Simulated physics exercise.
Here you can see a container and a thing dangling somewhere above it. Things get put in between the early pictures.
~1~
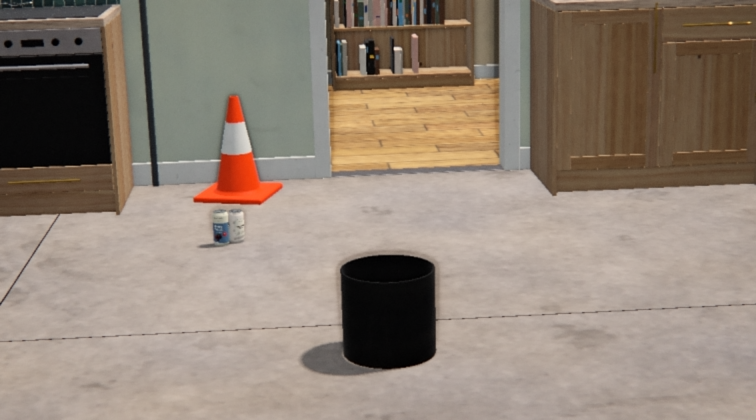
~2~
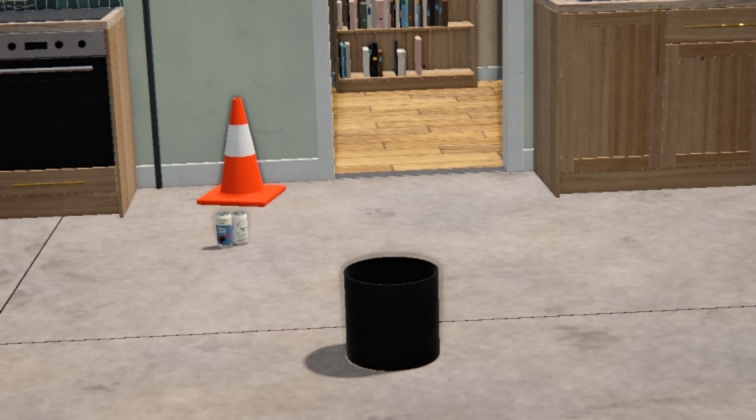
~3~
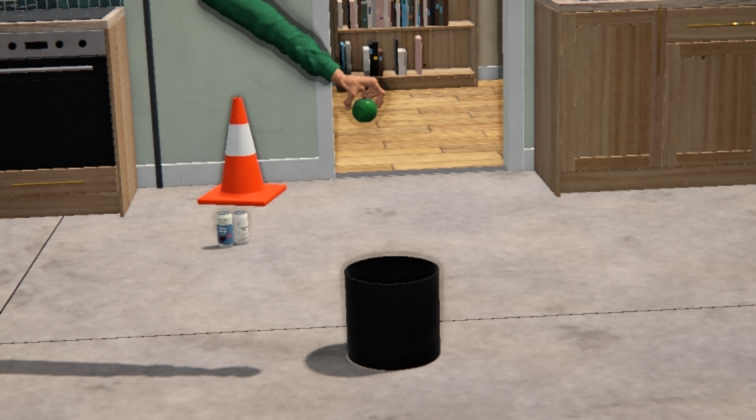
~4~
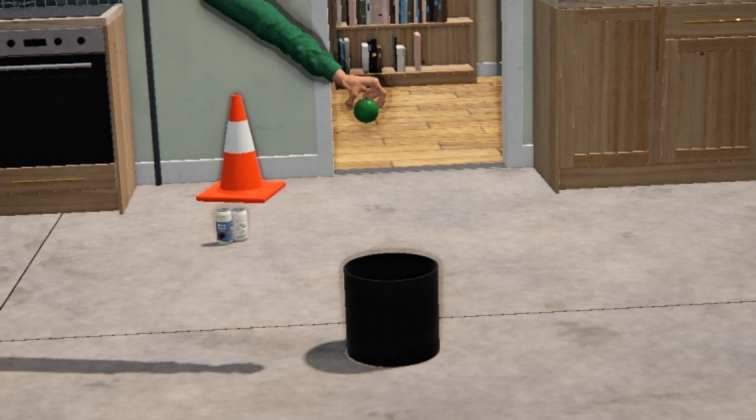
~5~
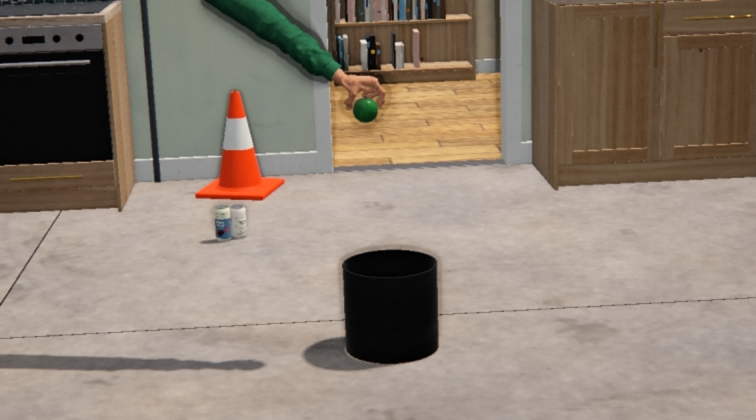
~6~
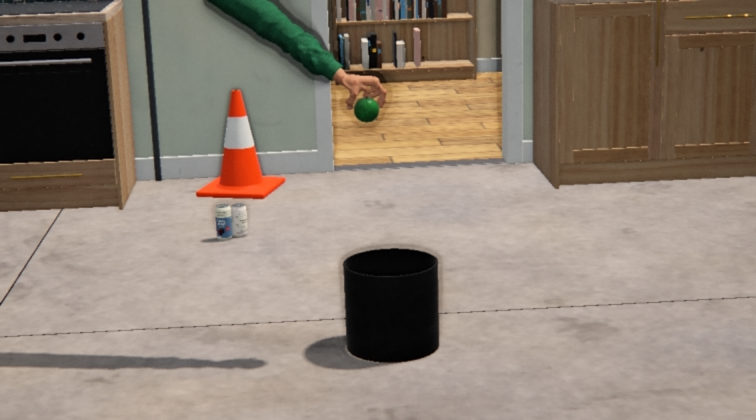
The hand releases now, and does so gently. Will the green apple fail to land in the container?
No - my guess is it's going to hit the target.
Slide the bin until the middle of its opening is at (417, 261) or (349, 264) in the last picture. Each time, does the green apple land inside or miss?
In turn it lands inside; is caught.
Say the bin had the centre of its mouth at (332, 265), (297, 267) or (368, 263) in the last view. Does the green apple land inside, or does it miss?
First go: Gets in. Second go: Goes wide. Third go: Gets in.
Then, 0.22 s after the last picture, green apple falling near (368, 161).
Then, 0.38 s after the last picture, green apple falling near (372, 287).
At rest, the green apple drops into the container, near (374, 333).
